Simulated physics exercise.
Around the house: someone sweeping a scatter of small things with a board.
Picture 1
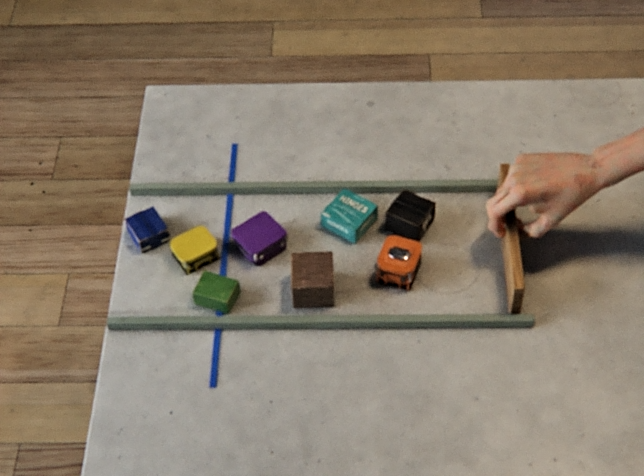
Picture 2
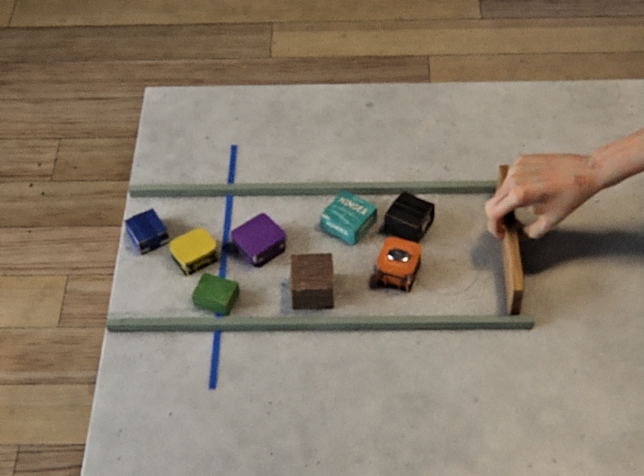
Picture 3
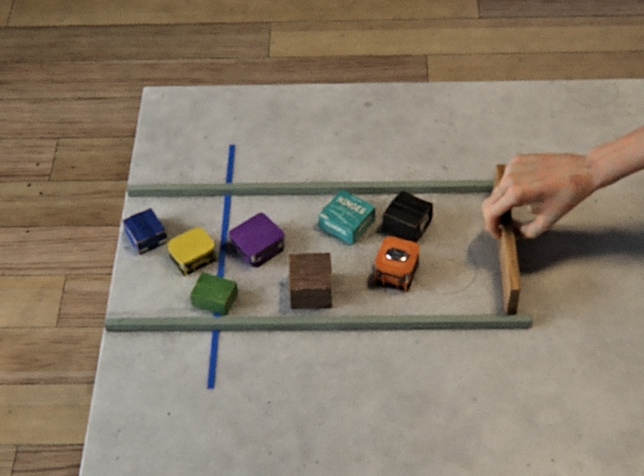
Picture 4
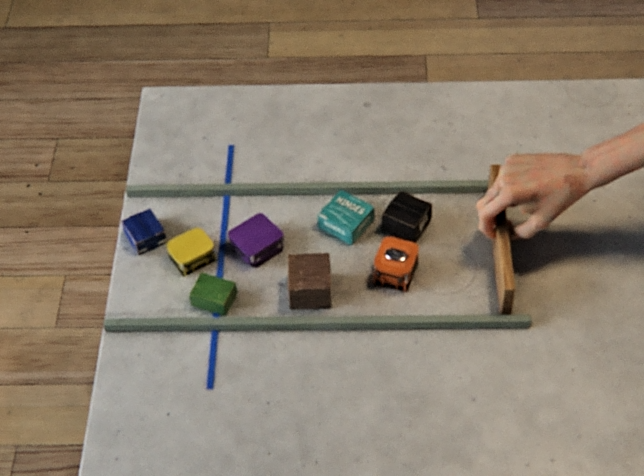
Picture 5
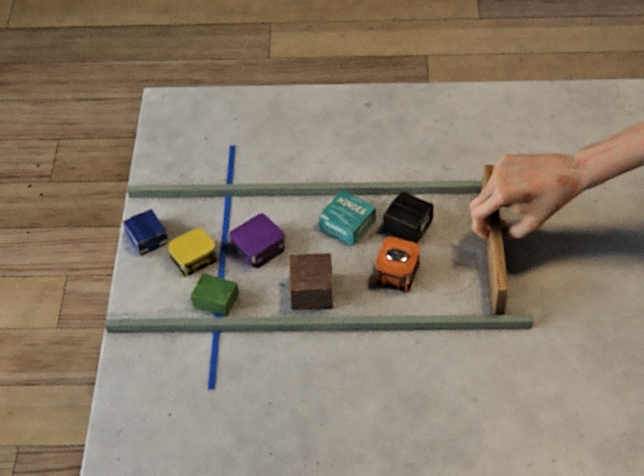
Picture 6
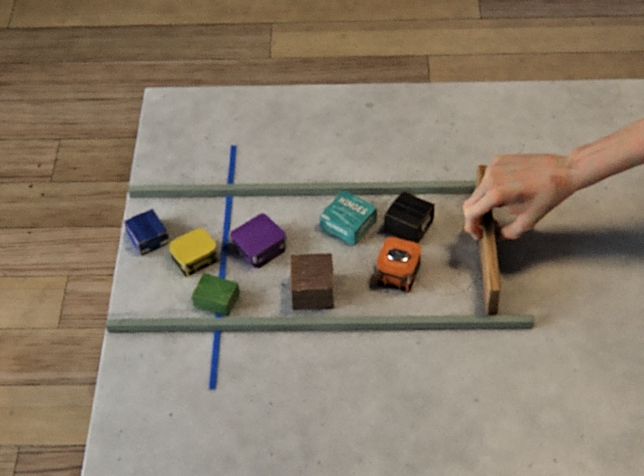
A hand slides a wooden board slightly left between two rails toward scattered small blocks.
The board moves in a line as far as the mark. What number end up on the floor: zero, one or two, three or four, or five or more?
As it turns out, the number that fall off is zero.
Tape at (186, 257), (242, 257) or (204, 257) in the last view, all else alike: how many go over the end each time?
In that order 3, 0 and 3.
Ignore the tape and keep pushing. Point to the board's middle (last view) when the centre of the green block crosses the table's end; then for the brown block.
For the green block at (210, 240), for the brown block at (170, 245).
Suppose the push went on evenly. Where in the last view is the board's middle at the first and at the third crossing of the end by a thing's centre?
Near (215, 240) and (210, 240).
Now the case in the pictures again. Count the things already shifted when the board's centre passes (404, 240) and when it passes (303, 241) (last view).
The counts are 3 and 7.
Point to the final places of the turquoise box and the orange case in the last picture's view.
The turquoise box stops around (172, 210); the orange case around (203, 270).
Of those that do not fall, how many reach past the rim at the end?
That would be 3.
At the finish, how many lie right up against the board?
In contact: 2.
Early on, none off yet; blue box at rest near (147, 232); yellow case at rest near (194, 252); green block at rest near (216, 294).
A while later, none off yet; blue box at rest near (147, 232); yellow case travelled about its own width near (157, 265); green block travelled about its own width near (158, 298).
Finally, the number that fall off is zero.
